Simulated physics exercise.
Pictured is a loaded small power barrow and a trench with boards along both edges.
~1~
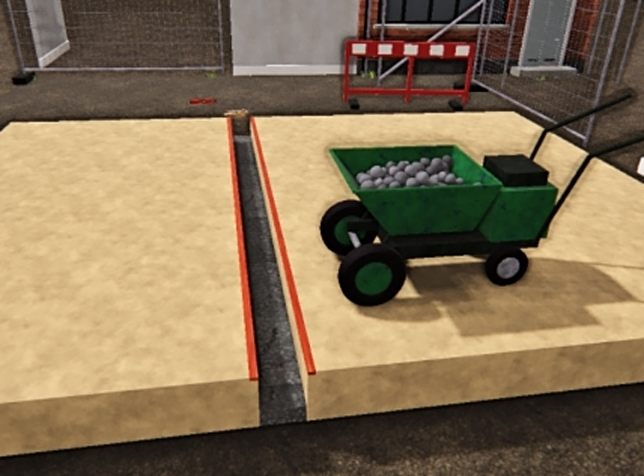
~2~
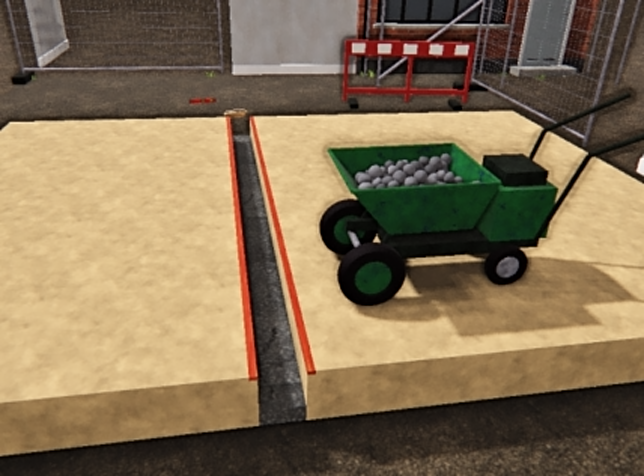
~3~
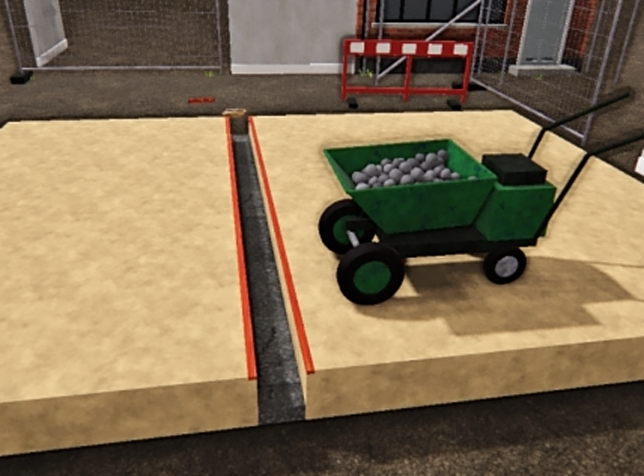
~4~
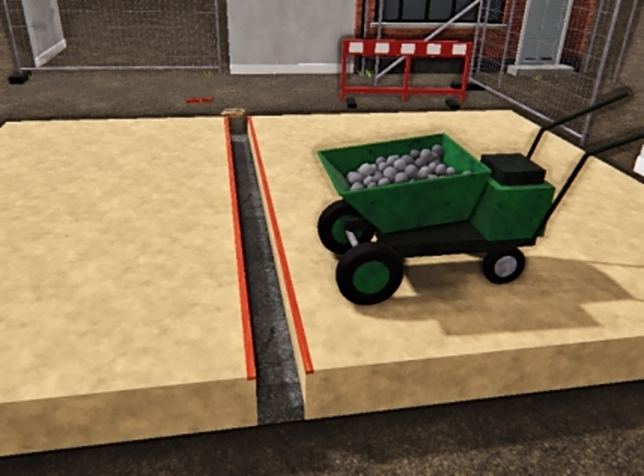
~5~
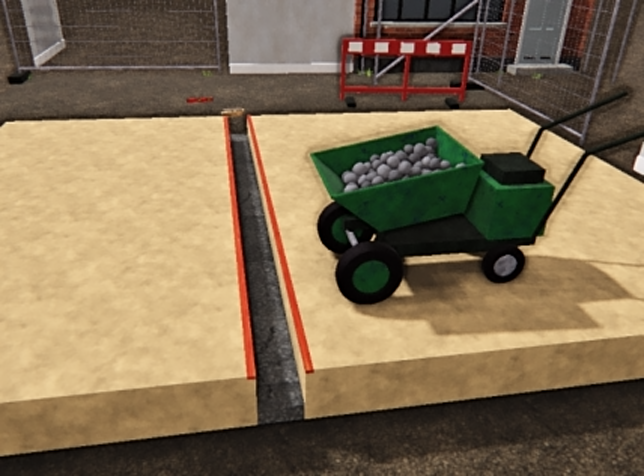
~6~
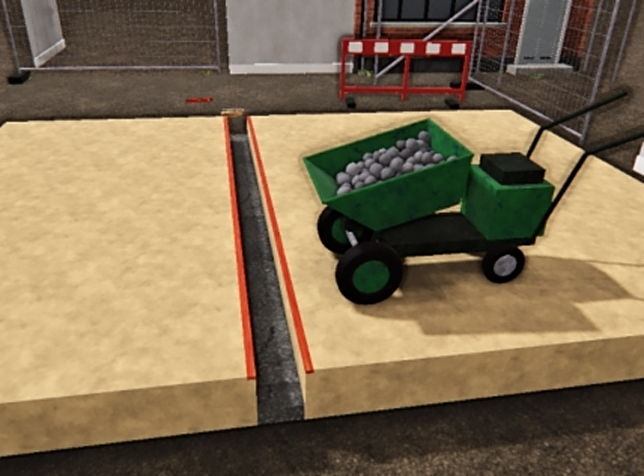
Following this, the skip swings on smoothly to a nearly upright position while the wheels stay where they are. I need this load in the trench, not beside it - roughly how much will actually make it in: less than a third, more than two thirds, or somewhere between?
I expect the trench to receive a third to two thirds of the load.
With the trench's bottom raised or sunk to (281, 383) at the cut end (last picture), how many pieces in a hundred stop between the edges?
30 %, roughly.
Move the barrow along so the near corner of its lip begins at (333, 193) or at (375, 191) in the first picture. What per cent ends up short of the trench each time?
Roughly 0 per cent at the first spot and 0 per cent at the second.
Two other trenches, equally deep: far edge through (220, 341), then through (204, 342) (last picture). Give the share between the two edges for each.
Roughly 90 % and 100 %.
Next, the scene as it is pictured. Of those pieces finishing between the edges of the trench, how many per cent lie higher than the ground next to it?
Roughly 0 %.
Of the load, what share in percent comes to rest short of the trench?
Call it some 0 percent of the pieces.
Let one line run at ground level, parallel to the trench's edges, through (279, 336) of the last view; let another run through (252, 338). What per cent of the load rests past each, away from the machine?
Roughly 90 and 60 %.
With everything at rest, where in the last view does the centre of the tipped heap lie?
About (232, 280).
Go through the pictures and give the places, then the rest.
Lip of the skip at (355, 192), level; top of the load at (422, 178), round cobbles; first edge of the trench at (303, 334); far edge at (250, 339), the trench under half as wide as the skip, and about as deep as wide, in the first picture.
Lip of the skip at (353, 192), level; top of the load at (421, 176), in the second picture.
Lip of the skip at (348, 193), tipped barely; top of the load at (418, 174), in the third picture.
Lip of the skip at (341, 195), tipped a little; top of the load at (422, 164), in the fourth picture.
Lip of the skip at (333, 198), tipped a little; top of the load at (426, 163), in the fifth picture.
Lip of the skip at (324, 203), tipped clearly; top of the load at (419, 158); first edge of the trench at (301, 333); far edge at (247, 338), in the sixth picture.
Soon, skip tipped steeply; all in the skip.
A while on, skip tipped right over; about two thirds in the skip; a small part in or heaped over the trench; about a quarter beyond it; a stray few falling.
Towards the end, skip tipped right over; a stray few in the skip; about half in or heaped over the trench; about half beyond it.
Finally, skip tipped right over; about half in or heaped over the trench; about half beyond it.
